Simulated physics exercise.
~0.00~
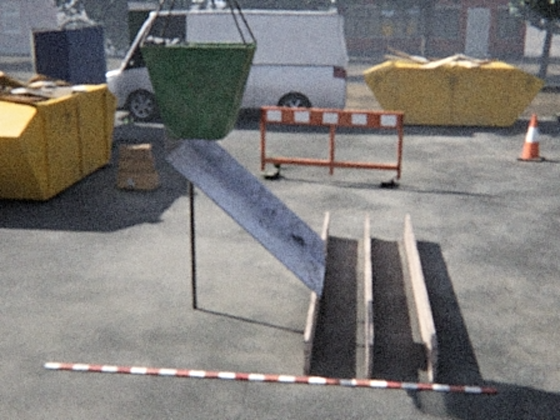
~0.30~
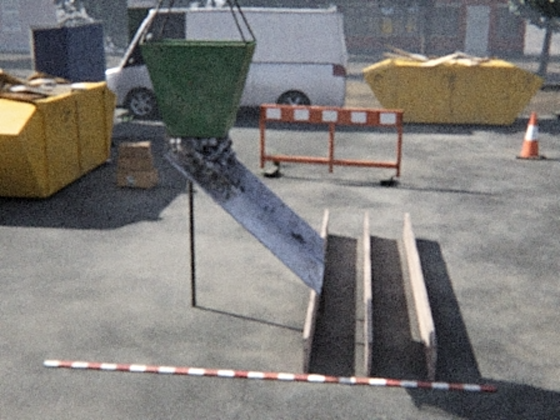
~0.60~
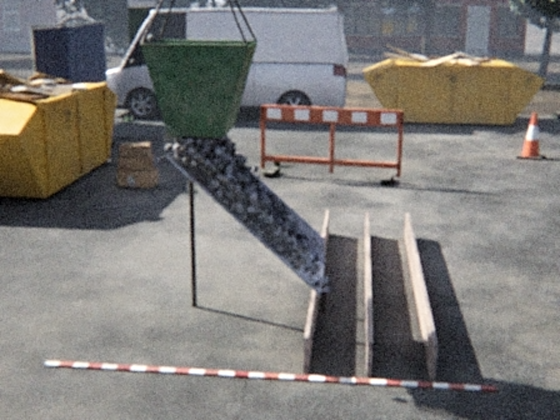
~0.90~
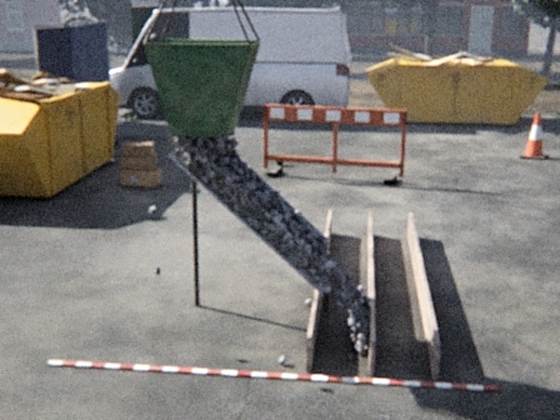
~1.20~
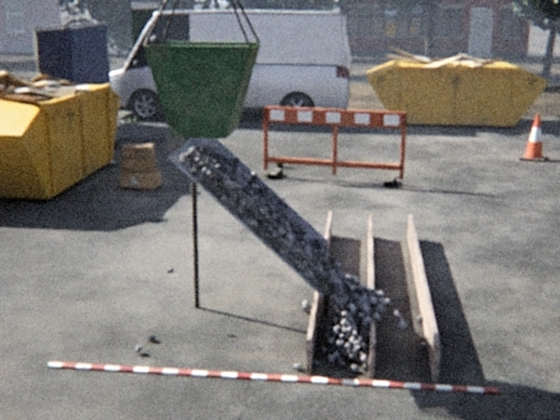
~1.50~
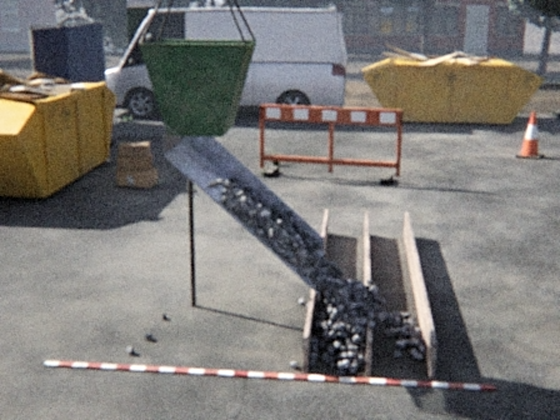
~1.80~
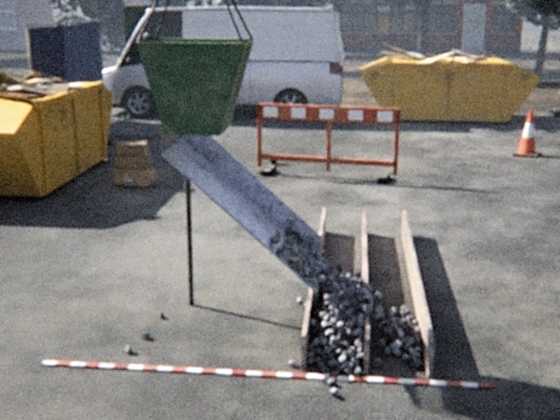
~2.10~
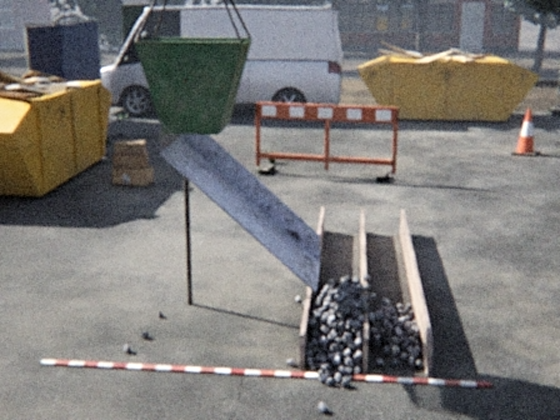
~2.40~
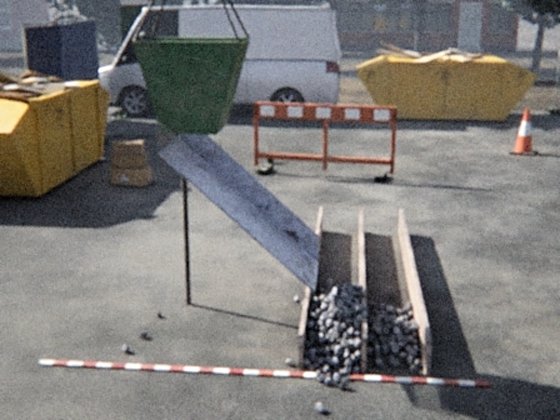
Grey stones dropped from the bottom of a hanging green skip and slid down a sloping steel chute into two plank-sided bays, a few scattering on the ground, until the chute was bare and most lay in the left bay, with fewer in the right.
